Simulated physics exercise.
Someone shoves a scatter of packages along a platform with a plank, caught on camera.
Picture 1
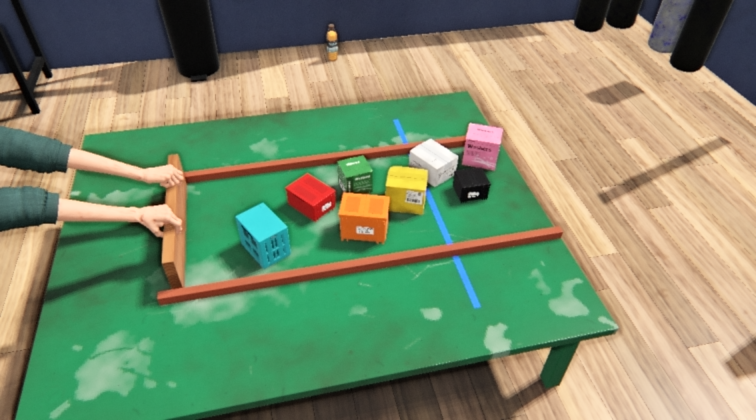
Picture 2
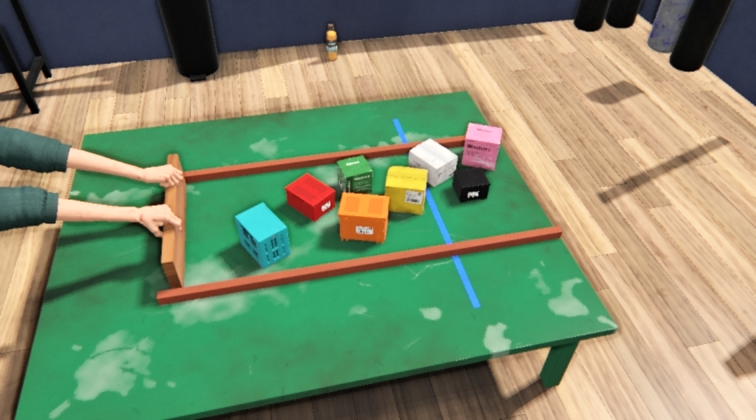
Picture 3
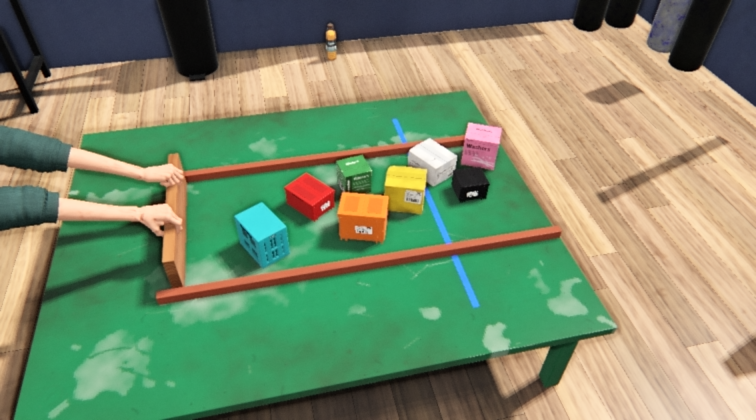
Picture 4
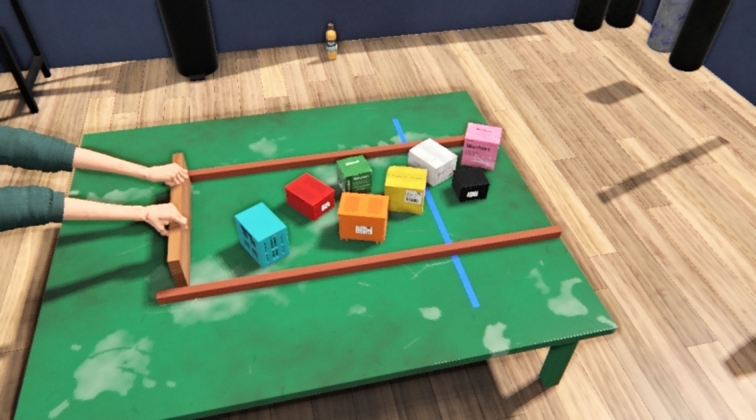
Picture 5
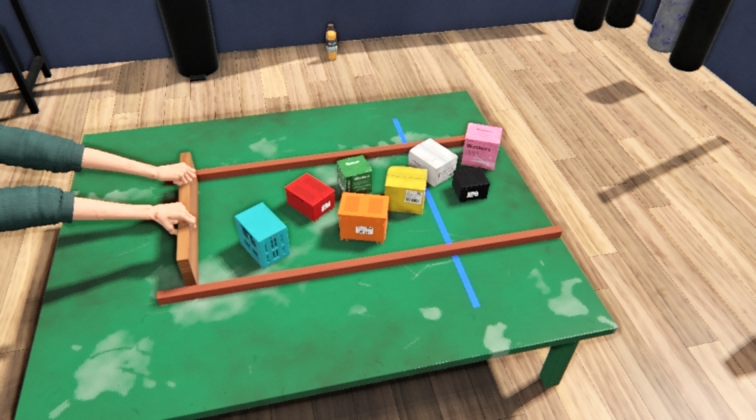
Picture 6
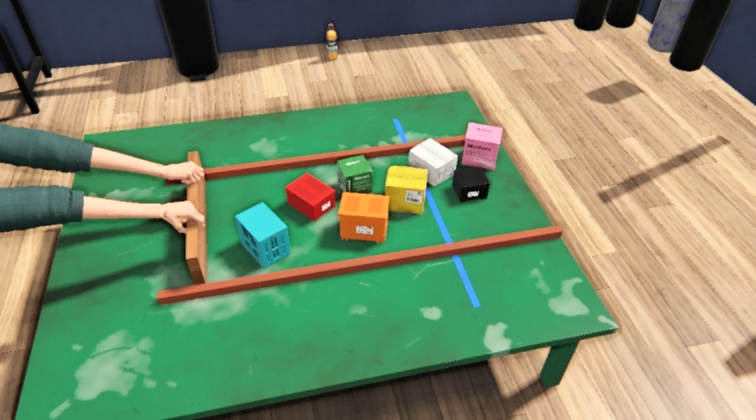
Two forearms in dark green sleeves reach in from the left, seen from above at an angle, gripping an upright wooden plank on a worn green table in a wood-floored room. Between two reddish-brown rails sit turquoise, red, green, orange, yellow, white, black and pink boxes, scattered from left to right, with blue tape crossing the tabletop. The hands slide the plank slightly rightward without touching the boxes, which stay still, as does the camera.
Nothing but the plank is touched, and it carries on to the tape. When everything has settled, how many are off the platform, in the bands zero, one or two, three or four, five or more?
Off the platform: Zero.
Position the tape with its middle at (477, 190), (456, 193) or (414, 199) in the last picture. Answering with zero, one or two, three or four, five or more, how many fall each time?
Just one or two; either one or two; none at all.
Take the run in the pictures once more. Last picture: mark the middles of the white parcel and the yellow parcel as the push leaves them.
The white parcel stops around (466, 158); the yellow parcel around (477, 180).
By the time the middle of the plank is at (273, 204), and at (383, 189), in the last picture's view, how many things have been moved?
At first I count 1, and then 6.
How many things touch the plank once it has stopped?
At rest, 3 are in contact.
Soon after, none off yet; pink box at rest near (482, 146); black tote at rest near (471, 185); white parcel at rest near (432, 162).
After that, none off yet; pink box at rest near (482, 146); black tote at rest near (471, 185); white parcel displaced a little near (438, 159).
In the end, the number that fall off is zero.
